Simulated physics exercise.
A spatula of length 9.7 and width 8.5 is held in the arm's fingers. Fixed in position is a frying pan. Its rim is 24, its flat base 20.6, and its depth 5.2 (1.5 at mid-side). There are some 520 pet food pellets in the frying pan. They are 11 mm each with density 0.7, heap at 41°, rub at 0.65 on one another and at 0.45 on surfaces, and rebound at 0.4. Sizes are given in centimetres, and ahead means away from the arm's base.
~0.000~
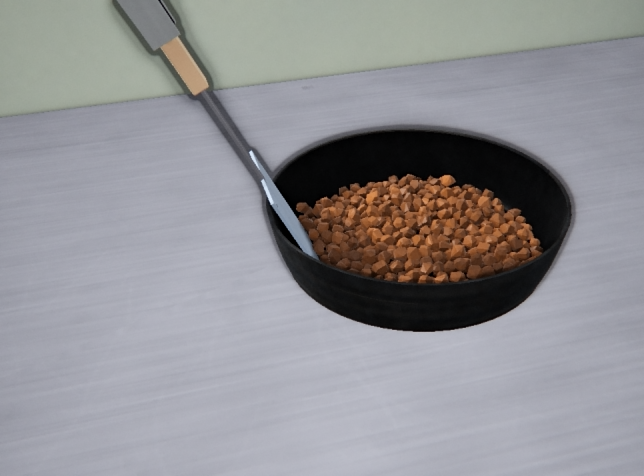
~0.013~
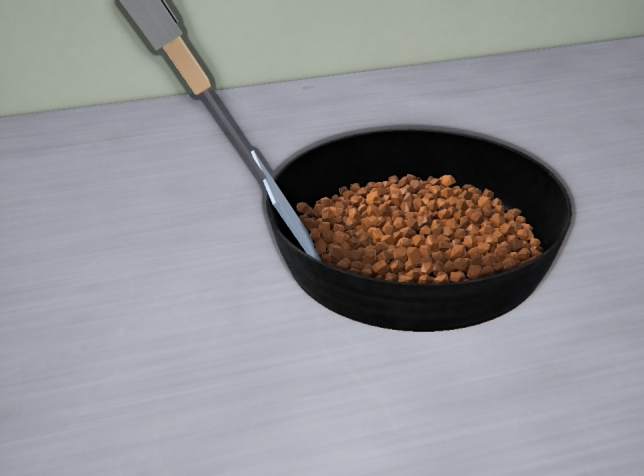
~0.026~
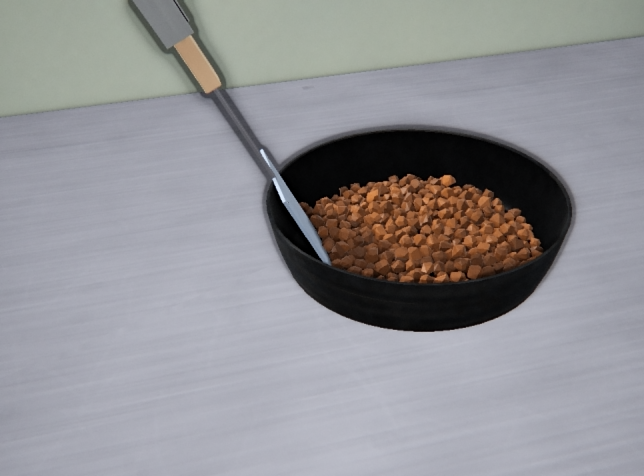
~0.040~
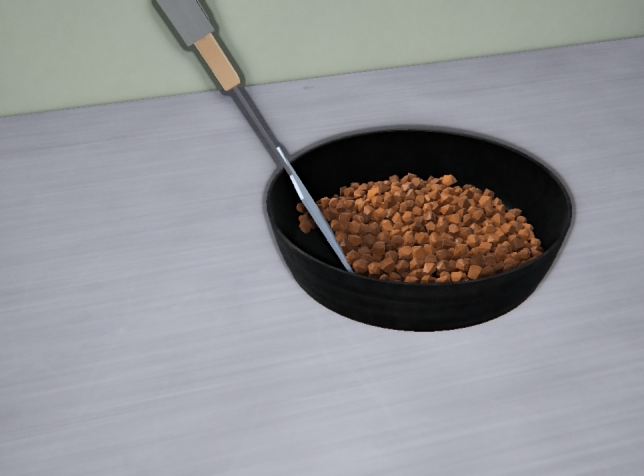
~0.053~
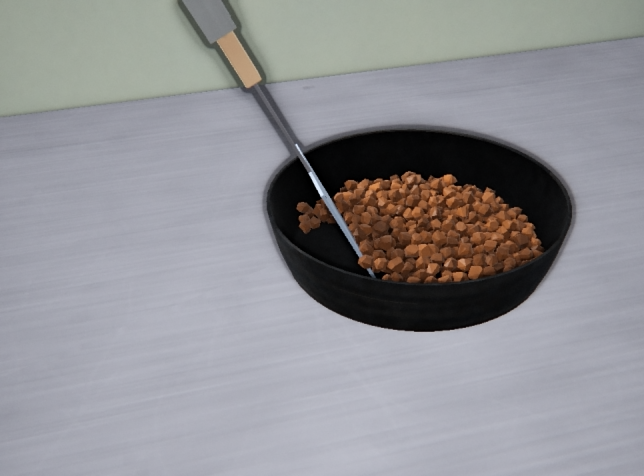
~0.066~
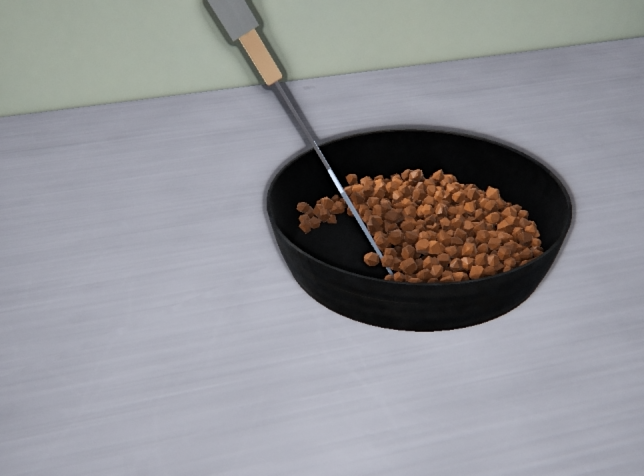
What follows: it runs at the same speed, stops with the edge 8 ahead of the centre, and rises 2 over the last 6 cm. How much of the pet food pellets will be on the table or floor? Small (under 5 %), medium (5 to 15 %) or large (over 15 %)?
Large.
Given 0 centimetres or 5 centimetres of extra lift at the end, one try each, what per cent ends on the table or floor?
Close to 20 and 20 percent respectively.
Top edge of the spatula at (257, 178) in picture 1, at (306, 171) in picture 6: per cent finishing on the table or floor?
Off the vessel, on the table or floor: Some 20 percent.
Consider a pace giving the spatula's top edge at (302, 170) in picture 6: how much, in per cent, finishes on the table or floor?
15 %.
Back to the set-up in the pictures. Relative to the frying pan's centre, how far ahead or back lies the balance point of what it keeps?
Offset: About 4.0 cm, ahead.
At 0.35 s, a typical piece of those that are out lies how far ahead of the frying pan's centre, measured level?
The distance is around 20 cm.
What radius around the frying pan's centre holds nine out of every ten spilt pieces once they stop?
Radial distance: Approx. 35 cm.
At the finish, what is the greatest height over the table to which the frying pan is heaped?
About 6.0 centimetres.
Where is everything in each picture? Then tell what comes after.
In the first frame, spatula top edge at (261, 176), sloping 64°; upper third of the load around (409, 229), from x 300 to 540, top at y 180; 525 in the frying pan.
In the second frame, spatula top edge at (263, 176), sloping 64°; upper third of the load around (409, 229), from x 305 to 540, top at y 180.
In the third frame, spatula top edge at (272, 174), sloping 64°; upper third of the load around (406, 225), from x 305 to 540, top at y 180.
In the fourth frame, spatula top edge at (289, 172), sloping 64°; upper third of the load around (406, 221), from x 305 to 540, top at y 180.
In the fifth frame, spatula top edge at (308, 169), sloping 64°; upper third of the load around (412, 217), from x 305 to 540, top at y 175.
In the sixth frame, spatula top edge at (327, 166), sloping 64°; upper third of the load around (417, 211), from x 305 to 540, top at y 175; 525 in the frying pan.
By 0.10 s, sloping 64°, highest piece 7 above the table; 525 in the frying pan.
By 0.13 s, sloping 64°, highest piece 8 above the table; 525 in the frying pan.
By 0.35 s, sloping 64°, highest piece 13 above the table; 410 in the frying pan, 68 on the table or floor, 47 on the blade or in flight.
By 1.40 s, sloping 64°, highest piece 6 above the table; 408 in the frying pan, 117 on the table or floor.
Final count, 408 in the frying pan, 117 on the table or floor. That is 22 % on the table or floor.
